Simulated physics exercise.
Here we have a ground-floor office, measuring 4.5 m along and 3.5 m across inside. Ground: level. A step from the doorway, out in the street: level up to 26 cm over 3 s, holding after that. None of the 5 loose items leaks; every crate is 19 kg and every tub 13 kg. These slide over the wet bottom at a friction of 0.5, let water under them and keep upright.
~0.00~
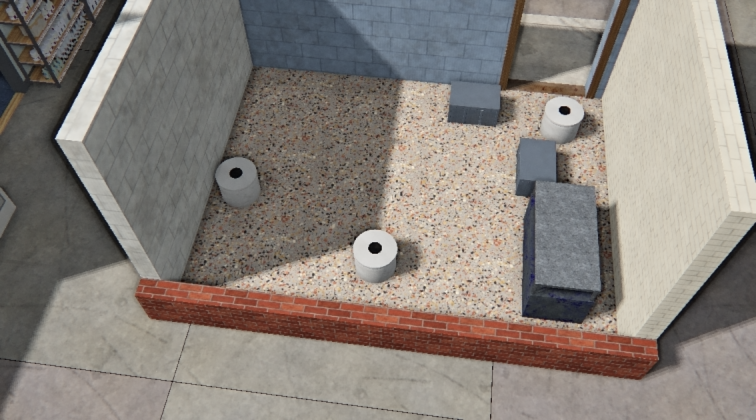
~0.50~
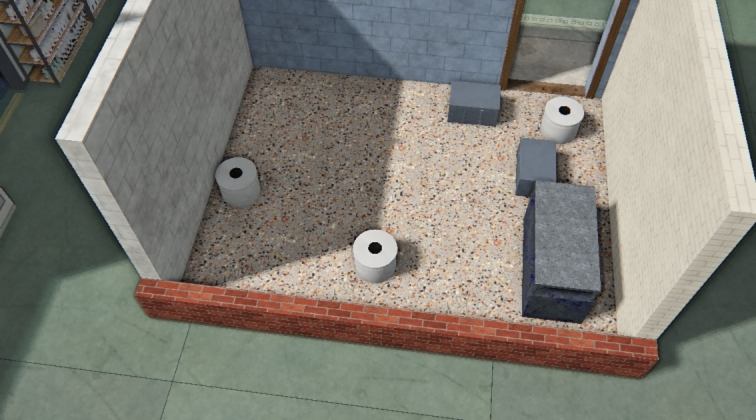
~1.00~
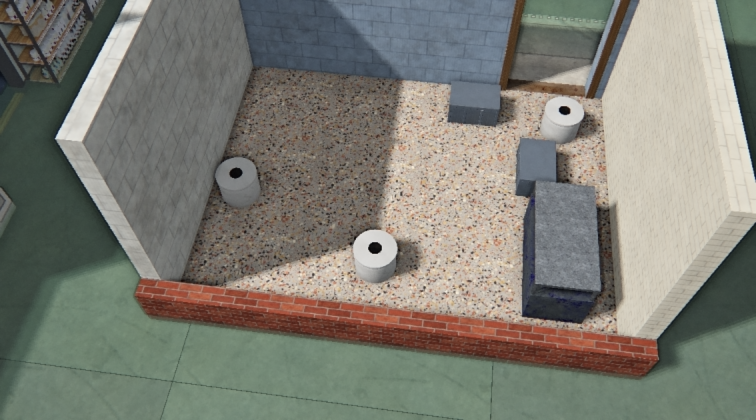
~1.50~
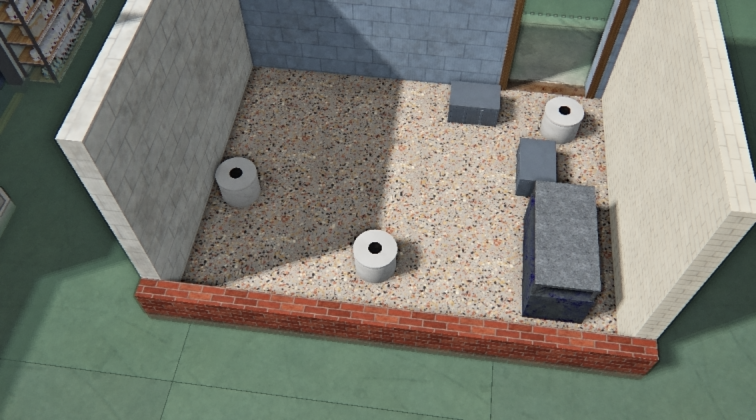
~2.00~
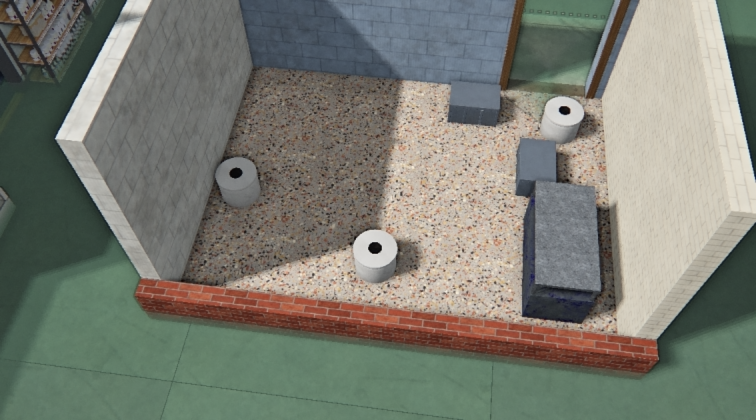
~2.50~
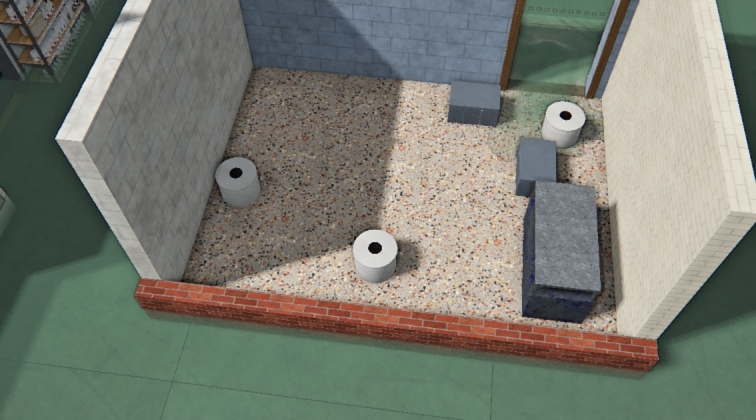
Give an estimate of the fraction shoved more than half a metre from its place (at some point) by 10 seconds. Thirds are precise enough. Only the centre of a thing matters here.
I'd put it at two thirds or more.
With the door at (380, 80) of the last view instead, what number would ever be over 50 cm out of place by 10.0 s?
Then the count would be 2.
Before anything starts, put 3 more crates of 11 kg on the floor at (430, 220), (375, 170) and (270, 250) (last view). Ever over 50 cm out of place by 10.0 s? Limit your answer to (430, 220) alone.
Answer: Greater.
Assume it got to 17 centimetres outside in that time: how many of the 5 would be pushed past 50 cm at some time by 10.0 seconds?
In that case 2 of them.
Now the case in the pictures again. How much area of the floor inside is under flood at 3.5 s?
Near 4.0 m2 in all.
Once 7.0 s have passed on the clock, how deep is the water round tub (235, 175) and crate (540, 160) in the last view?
I'd estimate 4 cm for the first and 5 cm for the second.
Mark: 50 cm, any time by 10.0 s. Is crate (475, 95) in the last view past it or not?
I'd call it not as far.
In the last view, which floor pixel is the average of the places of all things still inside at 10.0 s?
I'd say about (363, 164) in the last view.
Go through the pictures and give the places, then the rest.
A tub at (565, 111) rests on the ground; a crate at (538, 160) rests on the ground; 0.0 m2 under water; 0 of 5 have shifted, in the first frame.
A tub at (565, 111), on the bottom; a crate at (538, 160) rests on the ground; 0.0 m2 under water; 0 of 5 have shifted, in the second frame.
A tub at (565, 111) rests on the ground; a crate at (538, 160) rests on the ground; water covers 0.0 m2; 0 of 5 have shifted, in the third frame.
A tub at (565, 111) rests on the ground; a crate at (538, 160), on the bottom; water covers 0.0 m2; 0 of 5 have shifted, in the fourth frame.
A tub at (565, 111), on the bottom; a crate at (538, 160) rests on the ground; 0.3 m2 under water; 0 of 5 have shifted, in the fifth frame.
A tub at (566, 116) rests on the ground, 8 cm from its start; a crate at (538, 160), on the bottom; water covers 0.9 m2; 1 of 5 have shifted, in the sixth frame.
After 3.5 s 1 of 5 are over 50 cm from their spots; 0 afloat.
After 4.5 s 1 of 5 are over 50 cm from their spots; 2 afloat.
After 7.0 s 3 of 5 are over 50 cm from their spots; 1 afloat.
After 10.0 s 4 of 5 are over 50 cm from their spots, and 4 have been at some point; 4 afloat.
